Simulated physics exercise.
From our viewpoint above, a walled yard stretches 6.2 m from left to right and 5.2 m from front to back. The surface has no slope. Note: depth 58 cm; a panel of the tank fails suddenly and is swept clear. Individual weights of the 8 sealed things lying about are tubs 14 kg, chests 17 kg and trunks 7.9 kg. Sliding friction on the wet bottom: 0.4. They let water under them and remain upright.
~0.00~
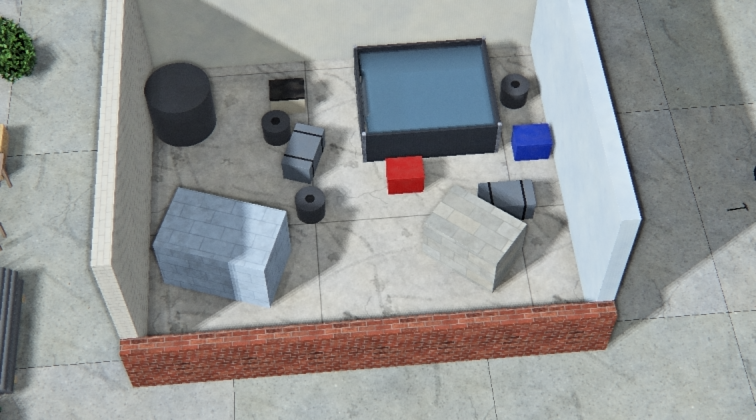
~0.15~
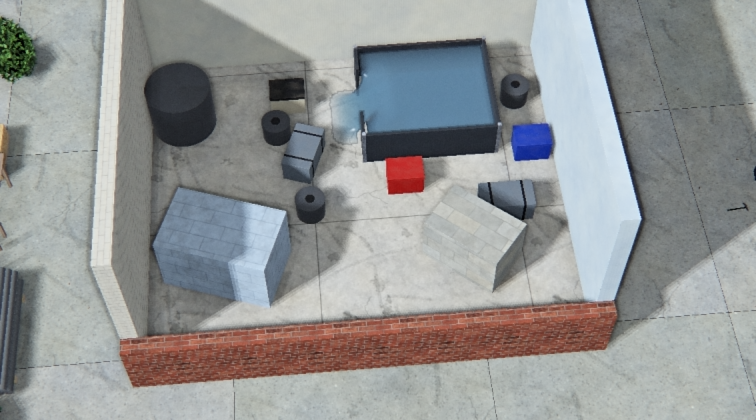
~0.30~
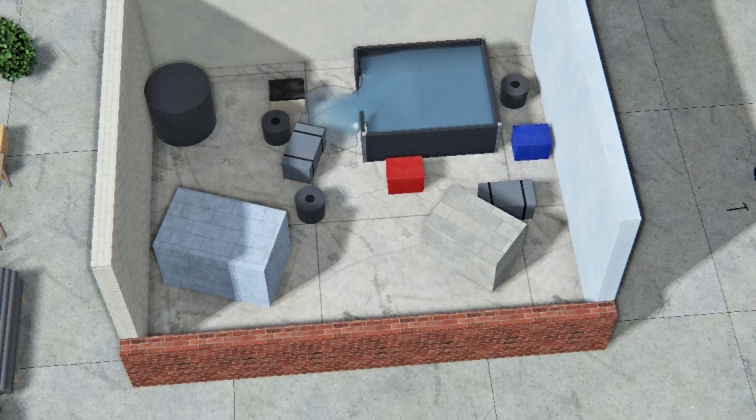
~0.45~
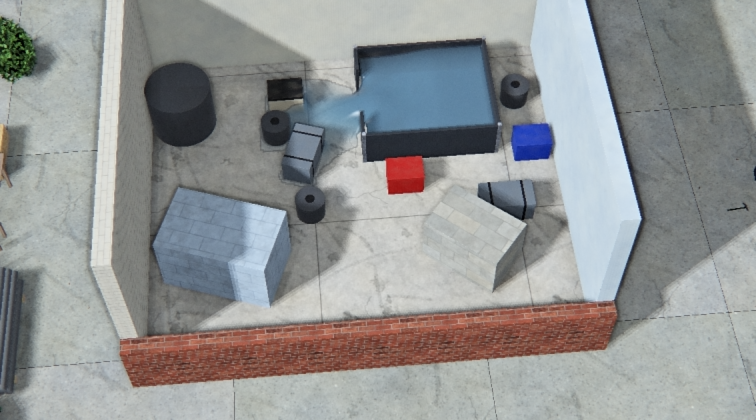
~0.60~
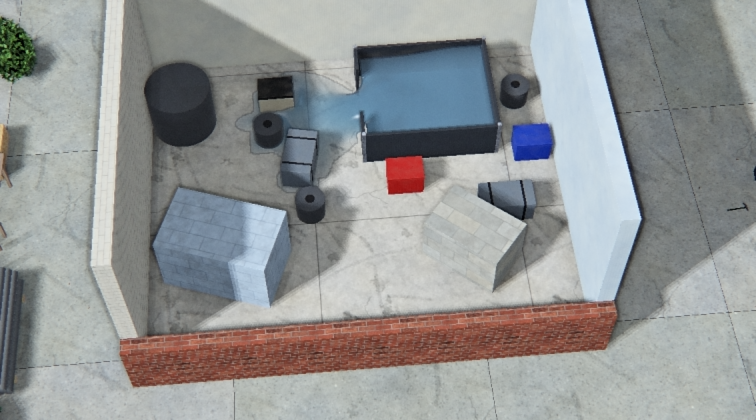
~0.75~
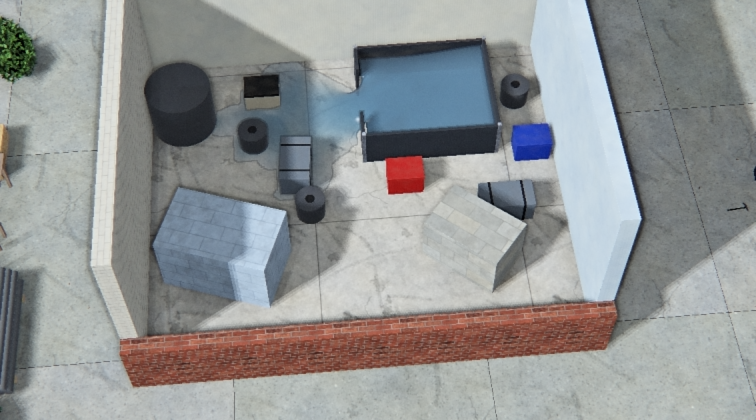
Walled yard with a dark water tank opening on its left side, water spreading leftward and nudging a few grey and black objects.
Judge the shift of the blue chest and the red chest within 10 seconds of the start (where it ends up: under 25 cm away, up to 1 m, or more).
Well, the blue chest remains nearly still, and as for the red chest, it remains nearly still.
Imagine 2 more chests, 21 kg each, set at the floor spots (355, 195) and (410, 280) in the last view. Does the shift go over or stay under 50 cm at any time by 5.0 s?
As asked, in order: Shy of the mark; shy of the mark.
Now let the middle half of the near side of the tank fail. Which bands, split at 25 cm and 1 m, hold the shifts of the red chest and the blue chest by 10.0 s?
The red chest would be washed far off and the blue chest would move somewhat.
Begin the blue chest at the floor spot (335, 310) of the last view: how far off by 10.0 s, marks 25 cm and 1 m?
From that spot, it remains nearly still.
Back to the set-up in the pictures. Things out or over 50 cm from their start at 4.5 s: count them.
By that time the total stands at 2.
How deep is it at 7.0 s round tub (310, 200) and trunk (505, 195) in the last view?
Roughly 5 and 0 cm.
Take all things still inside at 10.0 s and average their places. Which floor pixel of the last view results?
About (420, 176).
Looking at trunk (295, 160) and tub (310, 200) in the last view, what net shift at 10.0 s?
In that order: 400 cm, 80 cm.
After 2.0 s the blue chest is near (533, 135), 0.0 m from its start, aground; the red chest is near (405, 168), 0.0 m from its start, aground; 2 afloat.
After 4.5 s the blue chest is near (533, 135), 0.0 m from its start, aground; the red chest is near (405, 168), 0.0 m from its start, aground; 2 afloat.
After 7.0 s the blue chest is near (533, 135), 0.0 m from its start, aground; the red chest is near (405, 168), 0.0 m from its start, aground; 3 afloat.
After 10.0 s the blue chest is near (533, 135), 0.0 m from its start, aground; the red chest is near (405, 168), 0.0 m from its start, aground; 1 afloat.
